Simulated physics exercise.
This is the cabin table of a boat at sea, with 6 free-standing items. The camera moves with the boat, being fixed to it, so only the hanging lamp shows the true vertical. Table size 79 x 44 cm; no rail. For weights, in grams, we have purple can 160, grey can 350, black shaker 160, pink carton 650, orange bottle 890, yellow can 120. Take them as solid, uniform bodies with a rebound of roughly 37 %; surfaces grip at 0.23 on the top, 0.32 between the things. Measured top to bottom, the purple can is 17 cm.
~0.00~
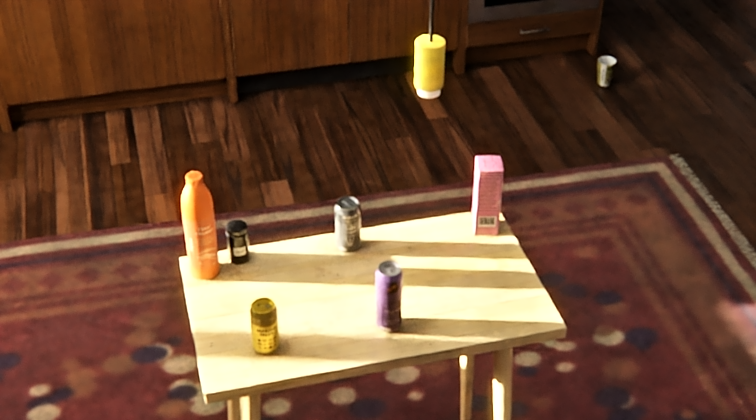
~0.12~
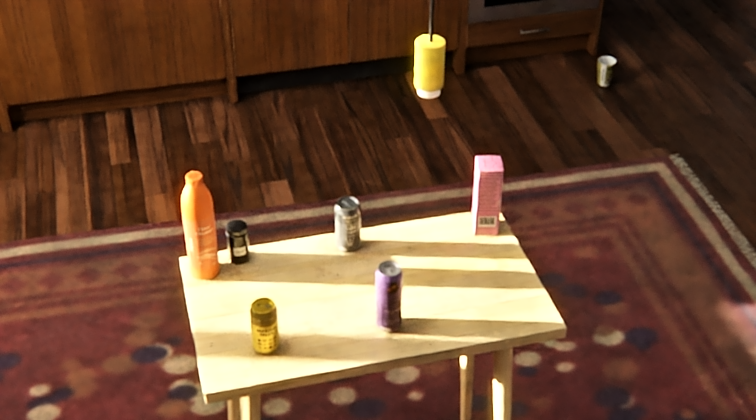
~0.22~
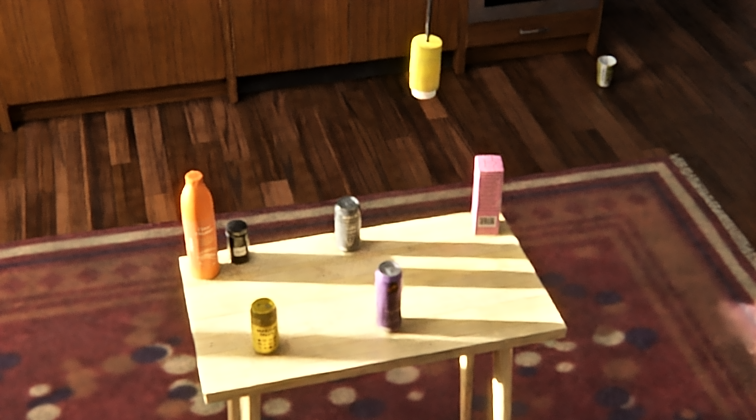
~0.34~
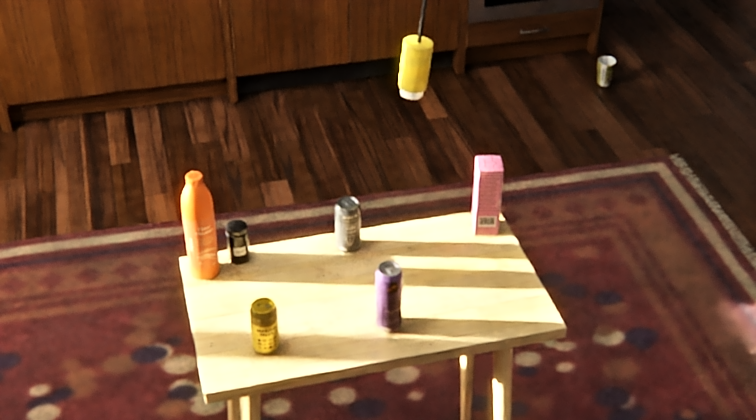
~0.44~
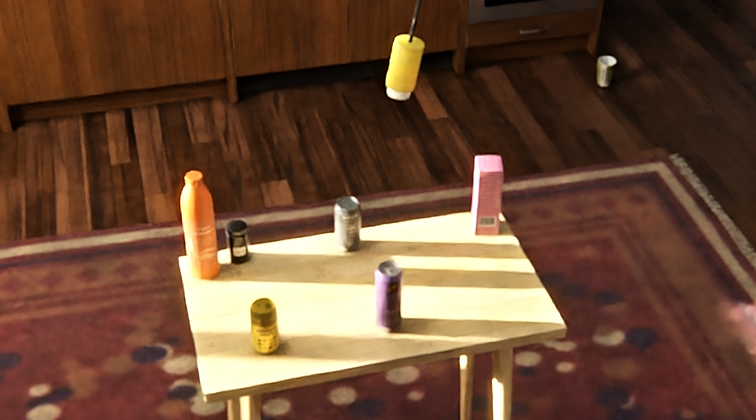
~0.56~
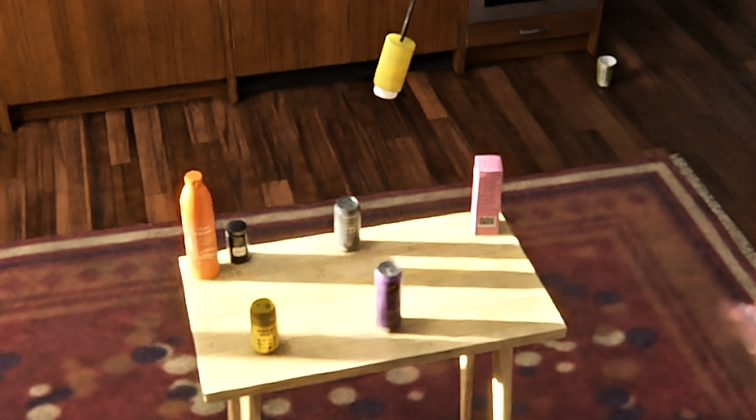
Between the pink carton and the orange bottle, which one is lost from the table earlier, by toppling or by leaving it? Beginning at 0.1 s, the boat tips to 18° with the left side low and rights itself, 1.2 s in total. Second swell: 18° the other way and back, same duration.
The second of the two.
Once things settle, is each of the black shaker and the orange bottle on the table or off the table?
Well, the black shaker is still in bounds, and the orange bottle is out of bounds.
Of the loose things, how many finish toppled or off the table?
Total: 1.
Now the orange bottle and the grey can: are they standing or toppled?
Well, the orange bottle tumbles down, and the grey can holds steady.
Around 0.96 s, heel 11°, left side down; orange bottle now off the table; pink carton shifted 7 cm near (461, 200); purple can shifted 7 cm.
Around 1.36 s, boat level; pink carton shifted 10 cm near (448, 202); purple can shifted 10 cm; yellow can shifted 10 cm.
Around 2.06 s, heel 15°, right side down; pink carton shifted 6 cm near (465, 199); yellow can shifted 5 cm; purple can shifted 5 cm.
Finally (3.0 s), off the table, orange bottle; the other 5 still in place (within 5 cm). Final places as that camera would see them, pink carton near (487, 196). Pink carton was never lost; orange bottle went at 0.90 s.
